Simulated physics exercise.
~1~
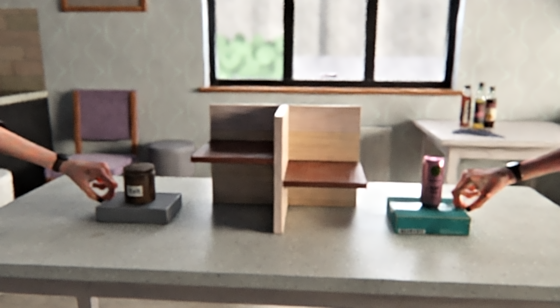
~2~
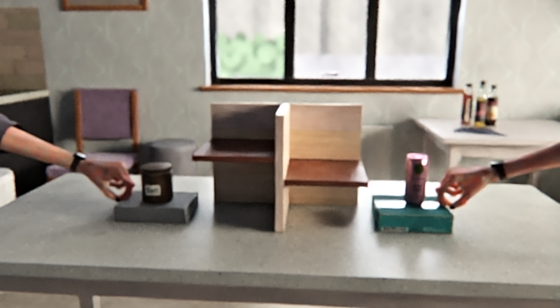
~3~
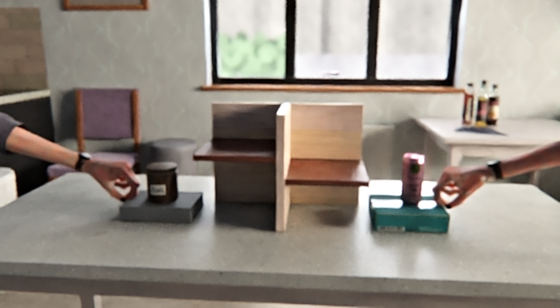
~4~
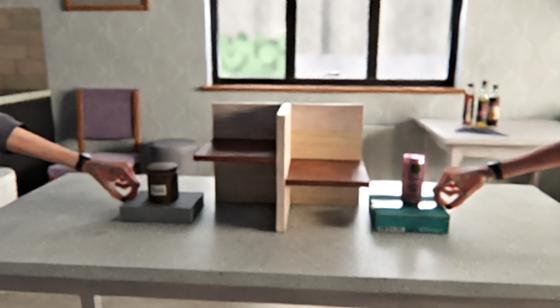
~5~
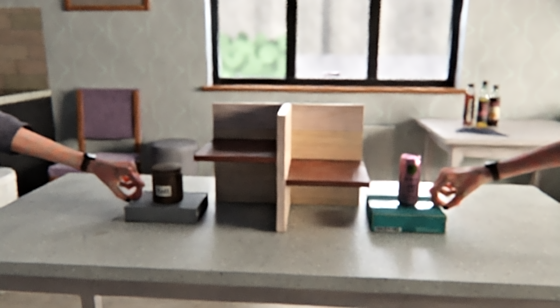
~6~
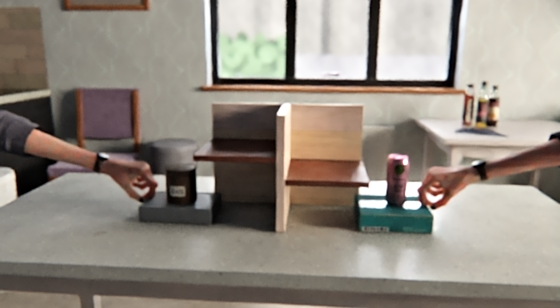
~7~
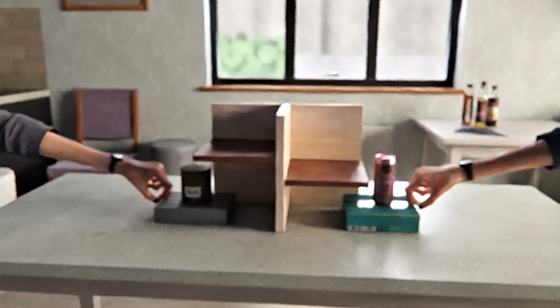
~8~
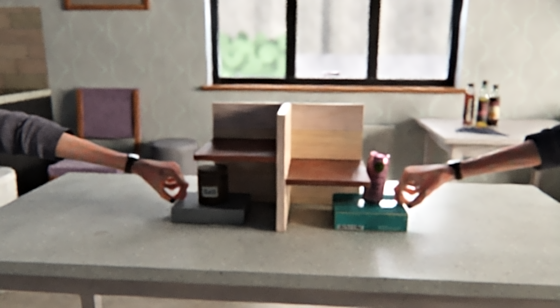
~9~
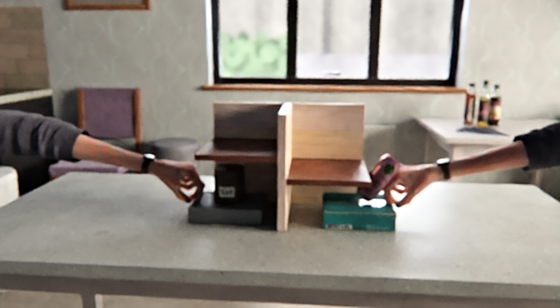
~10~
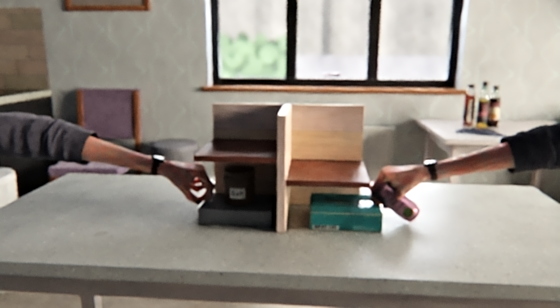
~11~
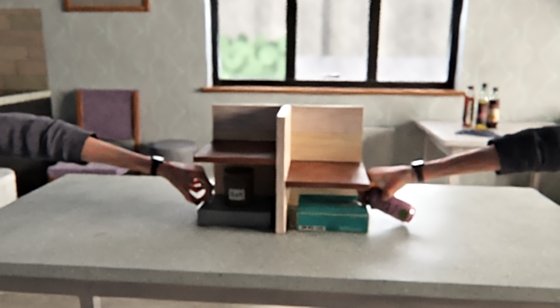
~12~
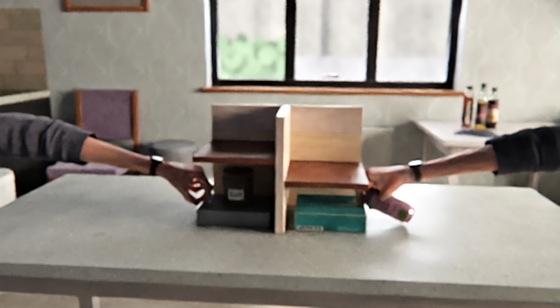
On a table, hands slide a jar under one shelf while another shelf topples a can.
